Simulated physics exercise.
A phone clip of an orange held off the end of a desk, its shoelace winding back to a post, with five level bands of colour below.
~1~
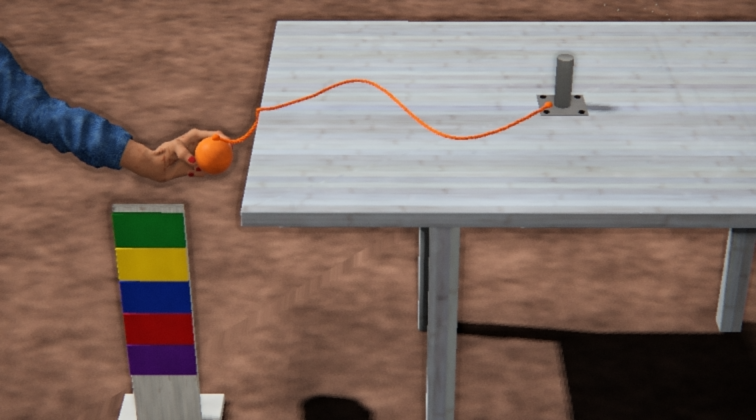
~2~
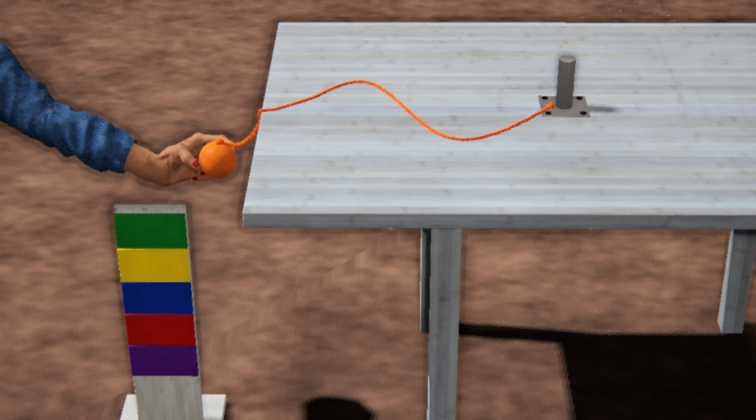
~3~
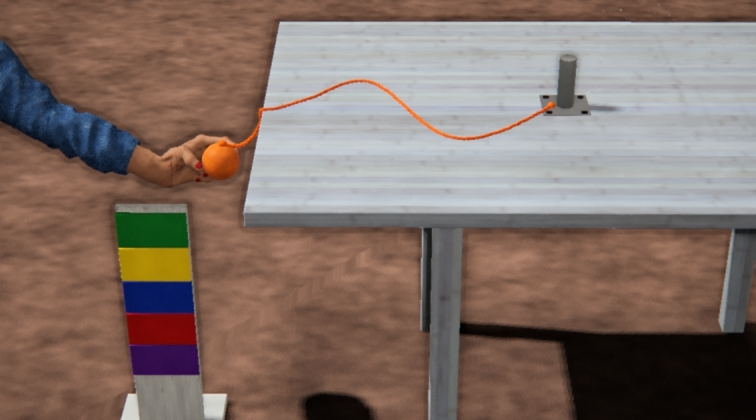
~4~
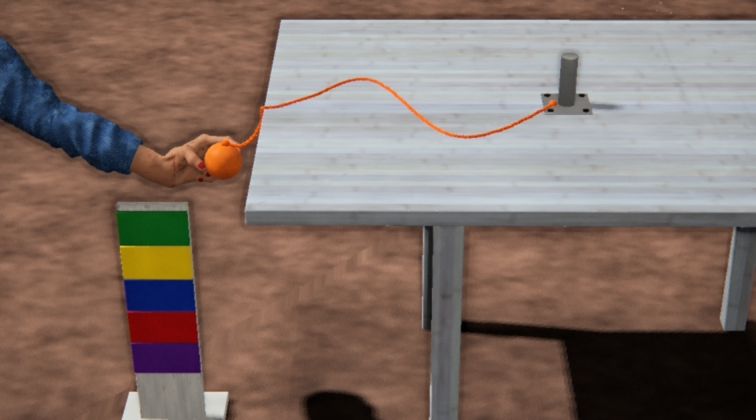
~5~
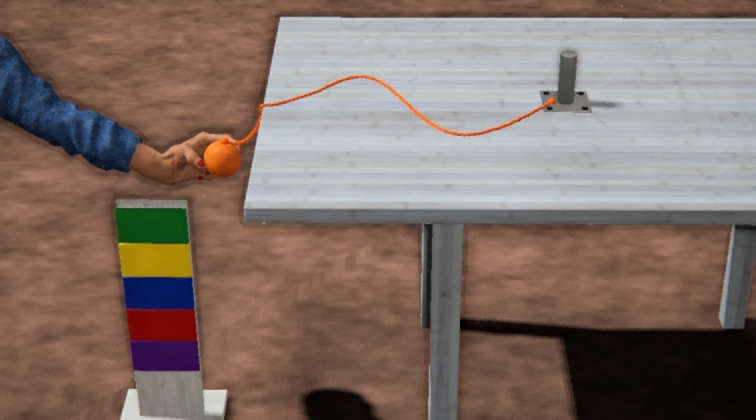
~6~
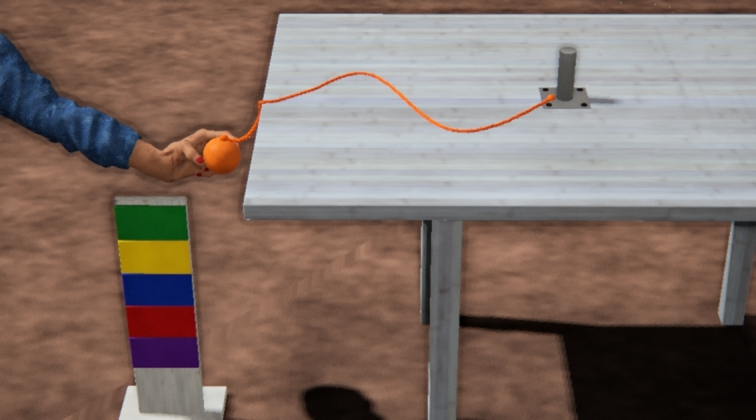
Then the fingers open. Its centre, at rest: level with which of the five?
Blue.
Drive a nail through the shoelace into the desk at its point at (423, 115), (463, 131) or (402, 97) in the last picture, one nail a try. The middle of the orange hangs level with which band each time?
Try by try: Yellow, then yellow, then green.
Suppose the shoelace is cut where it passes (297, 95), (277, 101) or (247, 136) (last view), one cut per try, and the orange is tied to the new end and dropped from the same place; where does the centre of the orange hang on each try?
Taking the tries in order gives (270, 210), (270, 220) and (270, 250).
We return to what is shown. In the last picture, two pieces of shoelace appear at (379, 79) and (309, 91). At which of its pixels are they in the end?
The first at (283, 107), the second at (263, 175).
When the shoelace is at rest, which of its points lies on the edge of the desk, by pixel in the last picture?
It's the one at (365, 74).
Early on, orange near (273, 272); level with yellow.
Midway, orange near (271, 290); level with blue.
Finally, orange near (269, 290); level with blue. Its middle rests at the blue band.
